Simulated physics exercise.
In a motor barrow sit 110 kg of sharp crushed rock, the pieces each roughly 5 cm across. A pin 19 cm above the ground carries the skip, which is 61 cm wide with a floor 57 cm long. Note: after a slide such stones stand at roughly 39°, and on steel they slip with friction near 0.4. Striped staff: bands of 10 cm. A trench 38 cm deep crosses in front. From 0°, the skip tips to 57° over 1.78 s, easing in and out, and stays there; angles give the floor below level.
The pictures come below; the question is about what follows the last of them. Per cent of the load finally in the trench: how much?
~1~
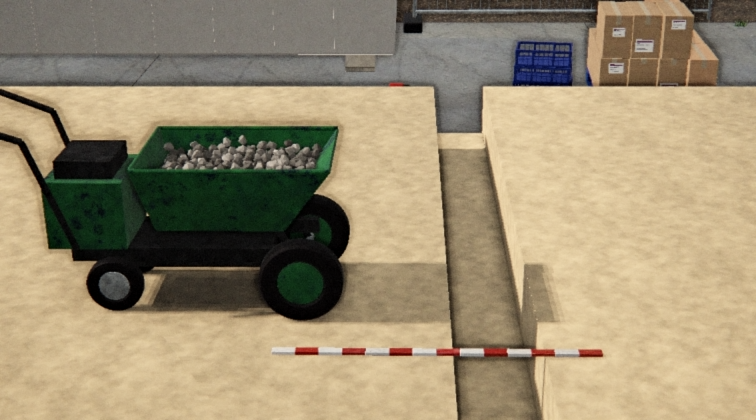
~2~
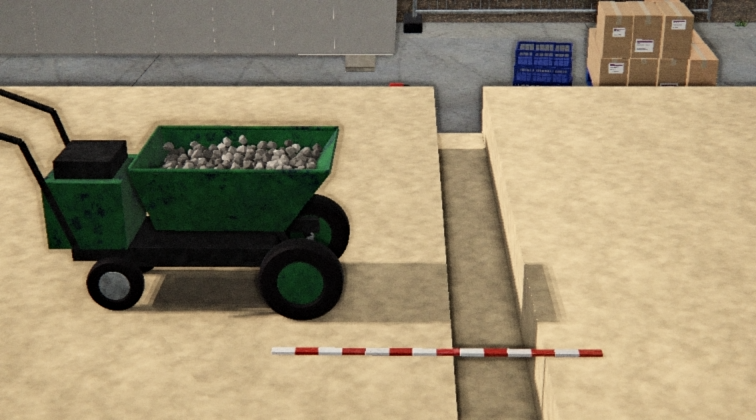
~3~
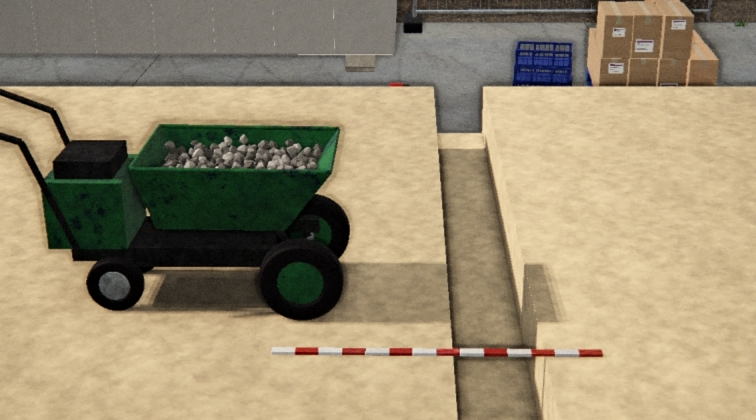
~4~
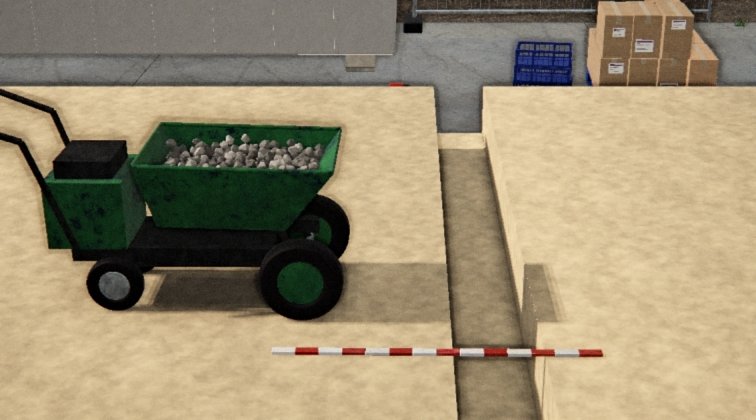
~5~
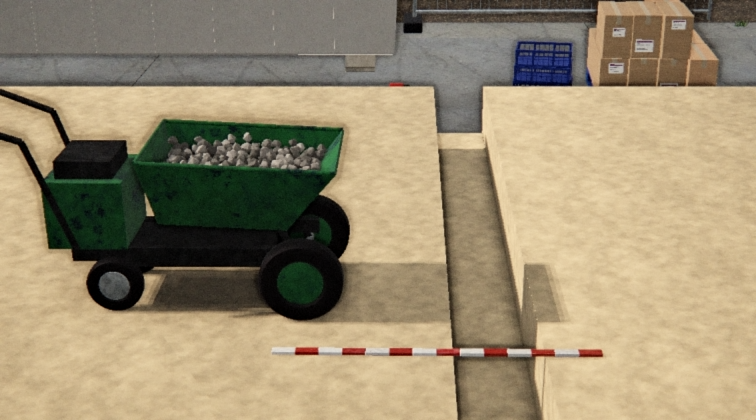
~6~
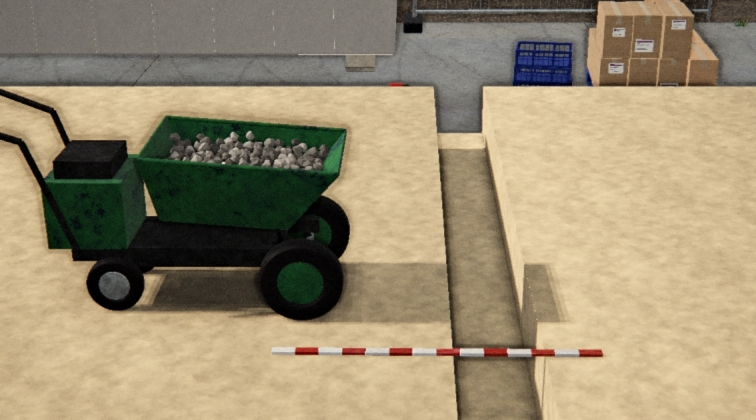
Approx. 9 %.
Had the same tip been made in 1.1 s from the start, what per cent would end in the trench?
It would come to roughly 15 per cent.
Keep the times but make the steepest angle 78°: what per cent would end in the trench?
Roughly 85 per cent would end in the trench.
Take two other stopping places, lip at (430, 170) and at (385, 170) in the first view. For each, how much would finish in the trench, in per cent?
Around 10 and then 15 percent.
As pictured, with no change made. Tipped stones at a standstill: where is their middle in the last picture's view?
Somewhere around (481, 364) in the last picture.
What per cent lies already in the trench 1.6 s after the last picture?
About 0%.
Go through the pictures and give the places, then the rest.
The first picture shows lip at (329, 172), floor tilted 0°, highest stones at (249, 148).
The second picture shows lip at (330, 172), floor tilted 0°, highest stones at (249, 148).
The third picture shows lip at (331, 173), floor tilted 1°, highest stones at (238, 148).
The fourth picture shows lip at (333, 173), floor tilted 2°, highest stones at (235, 147).
In the fifth picture, the skip is at 3°, its lip at (335, 174); the top of the load is at (233, 145).
In the sixth picture, the skip is at 4°, its lip at (339, 175); the top of the load is at (225, 142).
Then, 1.0 s after the last picture the floor is at 48°, 100 % in the skip; the foremost stones are at (383, 208).
Then, 1.6 s after the last picture the floor is at 57°, 99 % in the skip, 1 % short of the trench; the foremost stones are at (428, 220).
Then, 1.9 s after the last picture the floor is at 57°, 93 % in the skip, 5 % short of the trench, 2 % in the trench; the foremost stones are at (487, 354).
Then, 3.9 s after the last picture the floor is at 57°, 86 % in the skip, 5 % short of the trench, 9 % in the trench; the foremost stones are at (525, 367).
